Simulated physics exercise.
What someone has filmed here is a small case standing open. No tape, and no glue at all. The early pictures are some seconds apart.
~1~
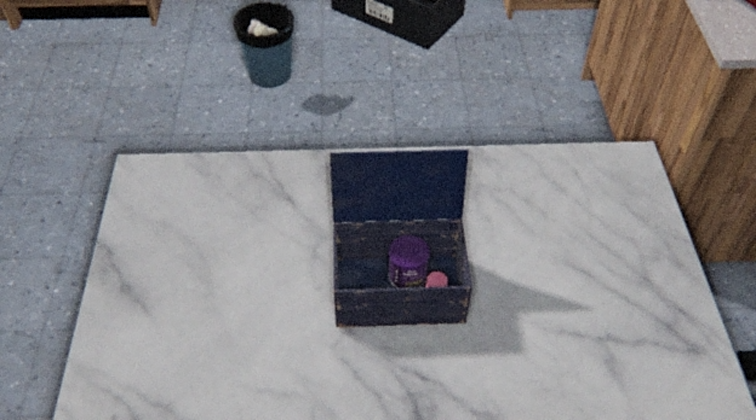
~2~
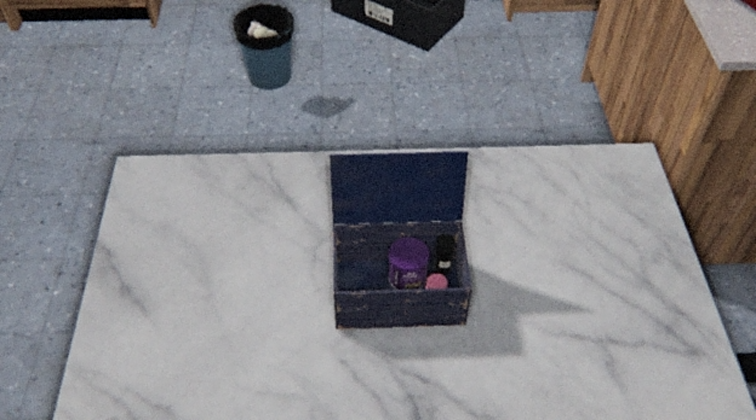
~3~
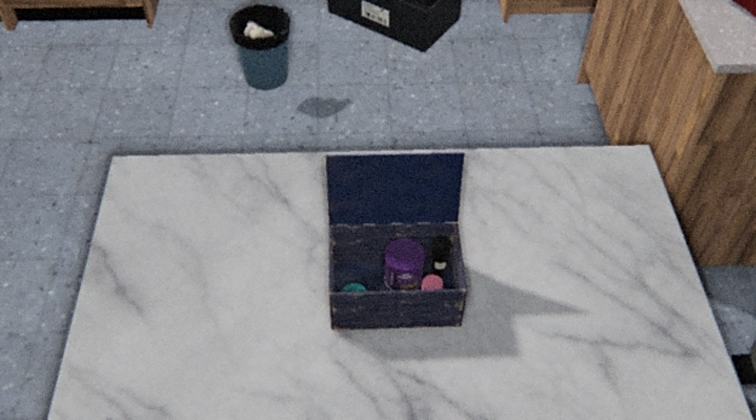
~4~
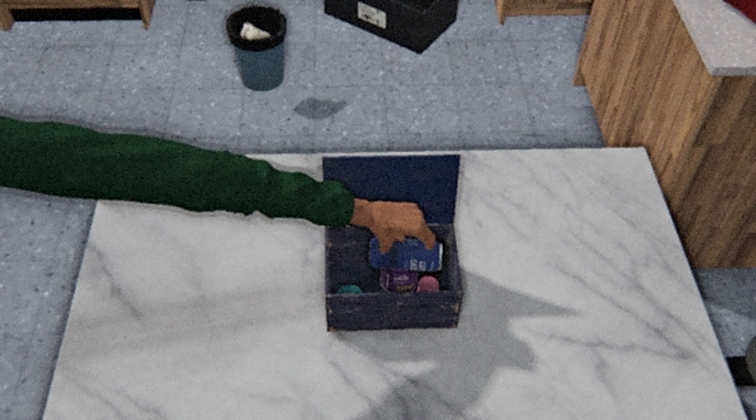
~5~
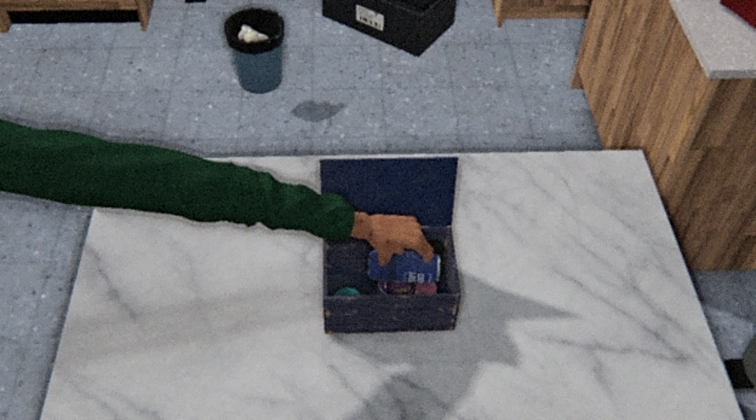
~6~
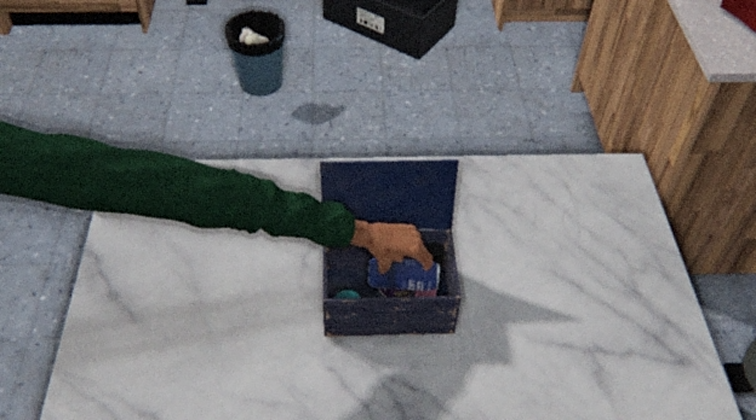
A green-sleeved arm reaching in from the left and lowering a blue can into an open case already holding small containers.
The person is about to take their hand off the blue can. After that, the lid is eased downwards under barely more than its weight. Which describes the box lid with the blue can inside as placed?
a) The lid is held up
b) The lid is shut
a.
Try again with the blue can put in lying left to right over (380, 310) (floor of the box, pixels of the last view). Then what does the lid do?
Note: It lowers fully.
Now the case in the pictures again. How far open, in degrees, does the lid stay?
Close to 12 degrees.
Then, 0.90 s after the last picture, lid starting down; blue can rolled about its own width near (393, 298).
Then, 1.50 s after the last picture, lid 65° above the rim; blue can rolled about its own width near (393, 298).
Then, 1.90 s after the last picture, lid 25° above the rim; blue can rolled about its own width near (393, 298); turquoise ball rolled a little.
At rest, lid 11° above the rim; moved from the start, blue can; the other 4 in place. Seen from the same camera at the end, blue can near (393, 298).
